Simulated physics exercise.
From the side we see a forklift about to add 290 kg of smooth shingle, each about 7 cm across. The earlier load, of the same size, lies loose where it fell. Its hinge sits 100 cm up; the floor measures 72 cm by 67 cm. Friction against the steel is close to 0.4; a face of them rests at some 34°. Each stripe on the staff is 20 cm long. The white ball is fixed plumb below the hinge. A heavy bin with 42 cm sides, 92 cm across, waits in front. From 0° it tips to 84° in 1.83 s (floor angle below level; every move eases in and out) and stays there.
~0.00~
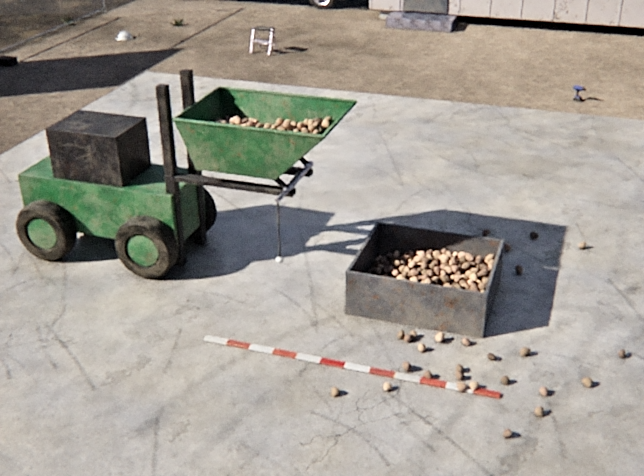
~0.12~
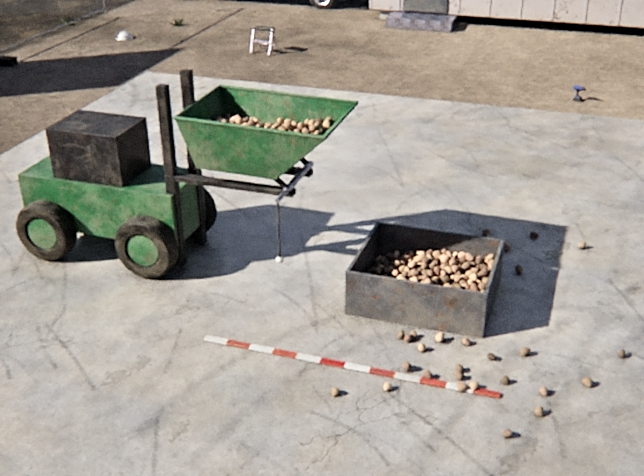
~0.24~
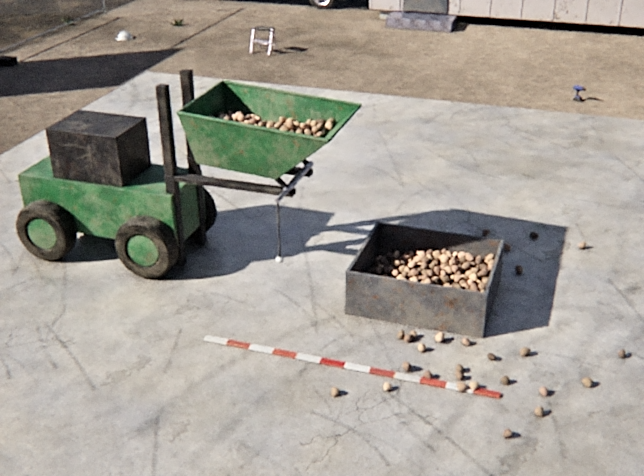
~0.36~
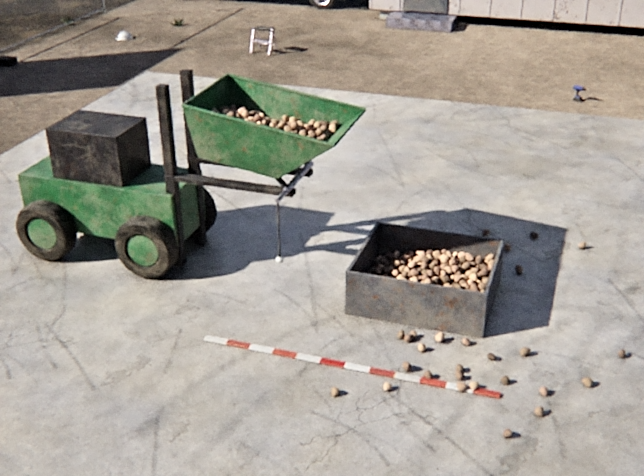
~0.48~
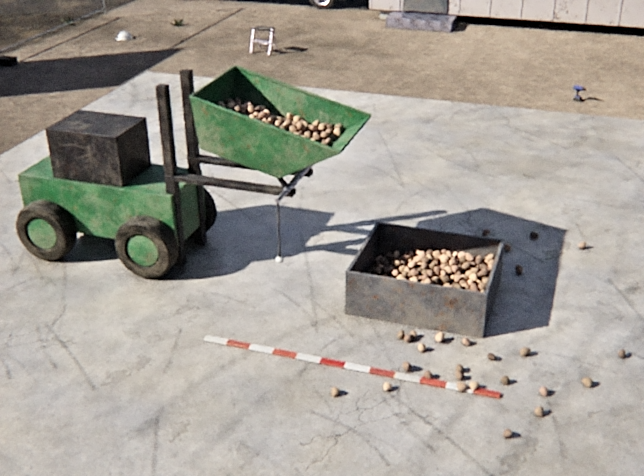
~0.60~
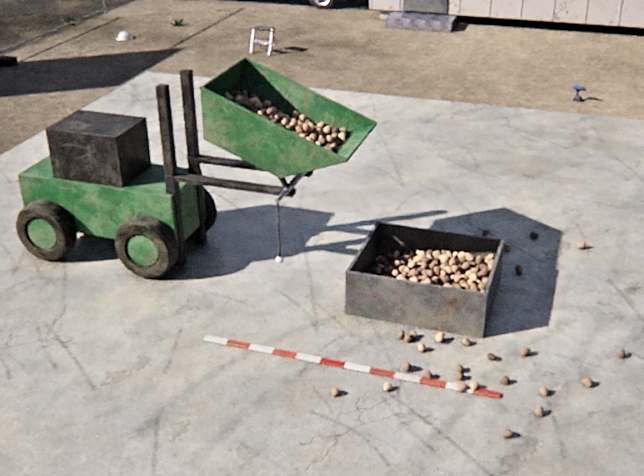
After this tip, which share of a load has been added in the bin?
Close to 92 parts in a hundred.
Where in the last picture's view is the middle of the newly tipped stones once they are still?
Near (414, 264).
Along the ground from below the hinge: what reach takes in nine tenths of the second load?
About 150 cm.
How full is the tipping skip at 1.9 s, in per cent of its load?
It holds some 15 per cent.
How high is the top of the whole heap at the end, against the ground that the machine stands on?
Some 50 cm above that level.
After 1.4 s the floor is at 71°; in per cent of one load, 99 in the tipping skip, 95 in the bin, 6 beside or beyond the bin; the foremost stones are at (554, 363).
After 1.9 s the floor is at 84°; in per cent of one load, 13 in the tipping skip, 176 in the bin, 11 beside or beyond the bin; the foremost stones are at (554, 363).
After 2.3 s the floor is at 84°; in per cent of one load, 0 in the tipping skip, 186 in the bin, 13 beside or beyond the bin; the foremost stones are at (555, 359).
After 4.7 s the floor is at 84°; in per cent of one load, 0 in the tipping skip, 186 in the bin, 14 beside or beyond the bin; the foremost stones are at (565, 336). Net gain in the bin, 92.
